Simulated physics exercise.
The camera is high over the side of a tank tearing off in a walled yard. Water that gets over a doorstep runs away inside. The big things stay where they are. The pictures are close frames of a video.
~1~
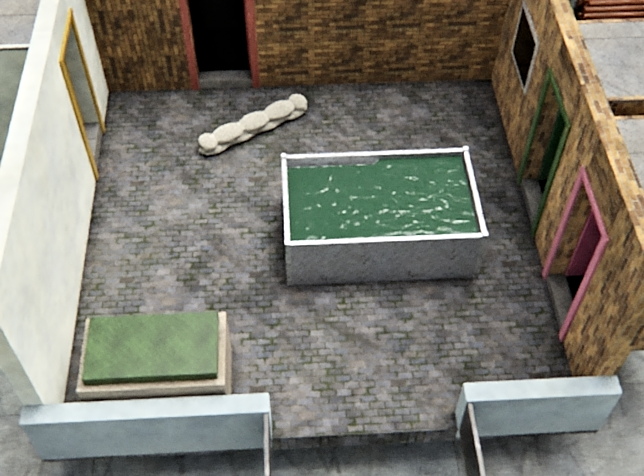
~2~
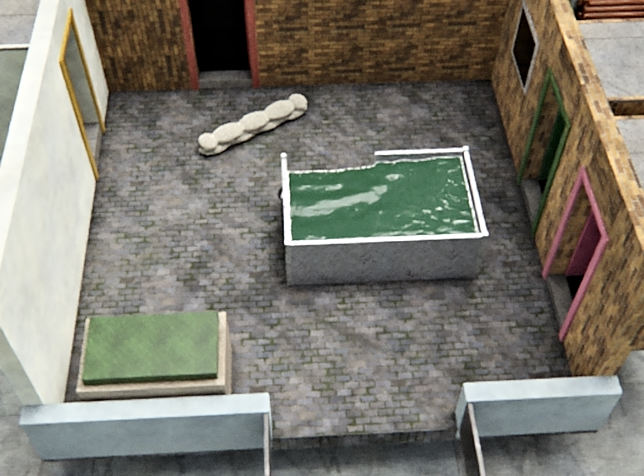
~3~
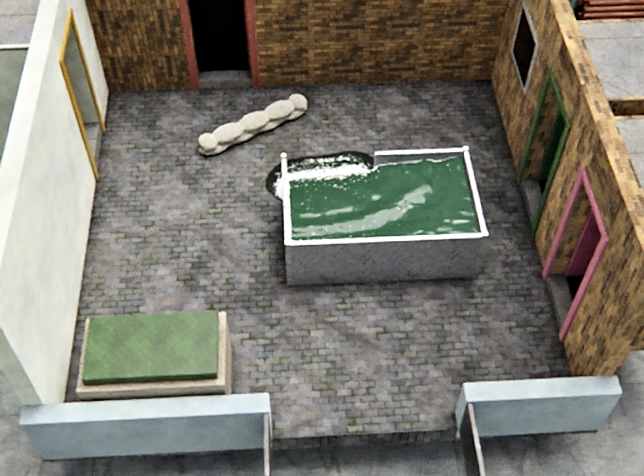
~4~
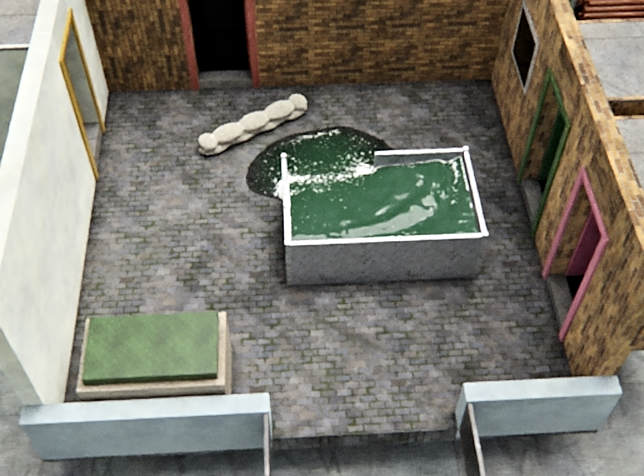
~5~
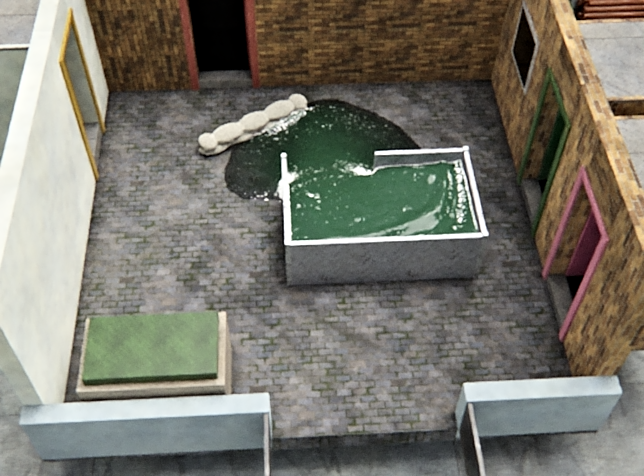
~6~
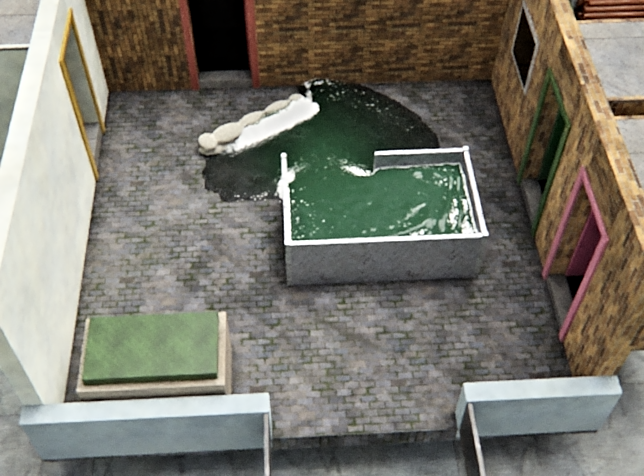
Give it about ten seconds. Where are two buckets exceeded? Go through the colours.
In the end: The yellow door stays under that; the red door stays under that; the green door stays under that; the pink door stays under that.
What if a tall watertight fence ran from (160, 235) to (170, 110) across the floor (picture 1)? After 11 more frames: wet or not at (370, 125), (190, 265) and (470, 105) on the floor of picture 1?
As listed: Wet, covered, under water.
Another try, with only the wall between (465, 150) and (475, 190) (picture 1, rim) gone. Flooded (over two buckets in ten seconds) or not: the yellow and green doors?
One by one: The yellow one takes less; the green one goes over.
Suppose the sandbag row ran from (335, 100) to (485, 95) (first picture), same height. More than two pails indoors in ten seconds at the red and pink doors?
Then: Red door passes that mark; pink door takes less.
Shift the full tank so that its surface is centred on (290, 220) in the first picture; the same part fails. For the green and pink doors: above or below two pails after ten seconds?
The green one takes less, the pink one is under.
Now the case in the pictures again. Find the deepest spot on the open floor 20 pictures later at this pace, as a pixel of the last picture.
Roughly at (495, 94).
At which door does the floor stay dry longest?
The door marked pink.
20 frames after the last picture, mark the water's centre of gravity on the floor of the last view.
Around (340, 171).
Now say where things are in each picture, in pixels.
The first picture shows still water in the open tank at (380, 198).
In the second picture, the front is at (282, 196), out from the gap on the open tank's far side.
In the third picture, the front is at a hidden place, out from the gap on the open tank's far side.
In the fourth picture, water pours out on the open tank's far side and has run to (338, 130).
In the fifth picture, the front is at (329, 102), out from the gap on the open tank's far side.
In the sixth picture, the front is at (352, 84), out from the gap on the open tank's far side.
A moment on, water covers 25 % of the floor; the yellow door not reached, the red door wet at the sill, nothing in, the green door not reached, the pink door not reached.
Next, water covers 40 % of the floor; the yellow door wet at the sill, nothing in, the red door wet at the sill, nothing in, the green door not reached, the pink door not reached.
Then, water covers 65 % of the floor; the yellow door wet at the sill, nothing in, the red door wet at the sill, nothing in, the green door wet at the sill, nothing in, the pink door wet at the sill, nothing in.
Later, water covers 85 % of the floor; the yellow door wet at the sill, nothing in, the red door wet at the sill, nothing in, the green door wet at the sill, nothing in, the pink door wet at the sill, nothing in.
In the end, water covers 95 % of the floor; the yellow door wet at the sill, nothing in, the red door wet at the sill, nothing in, the green door wet at the sill, nothing in, the pink door wet at the sill, nothing in.
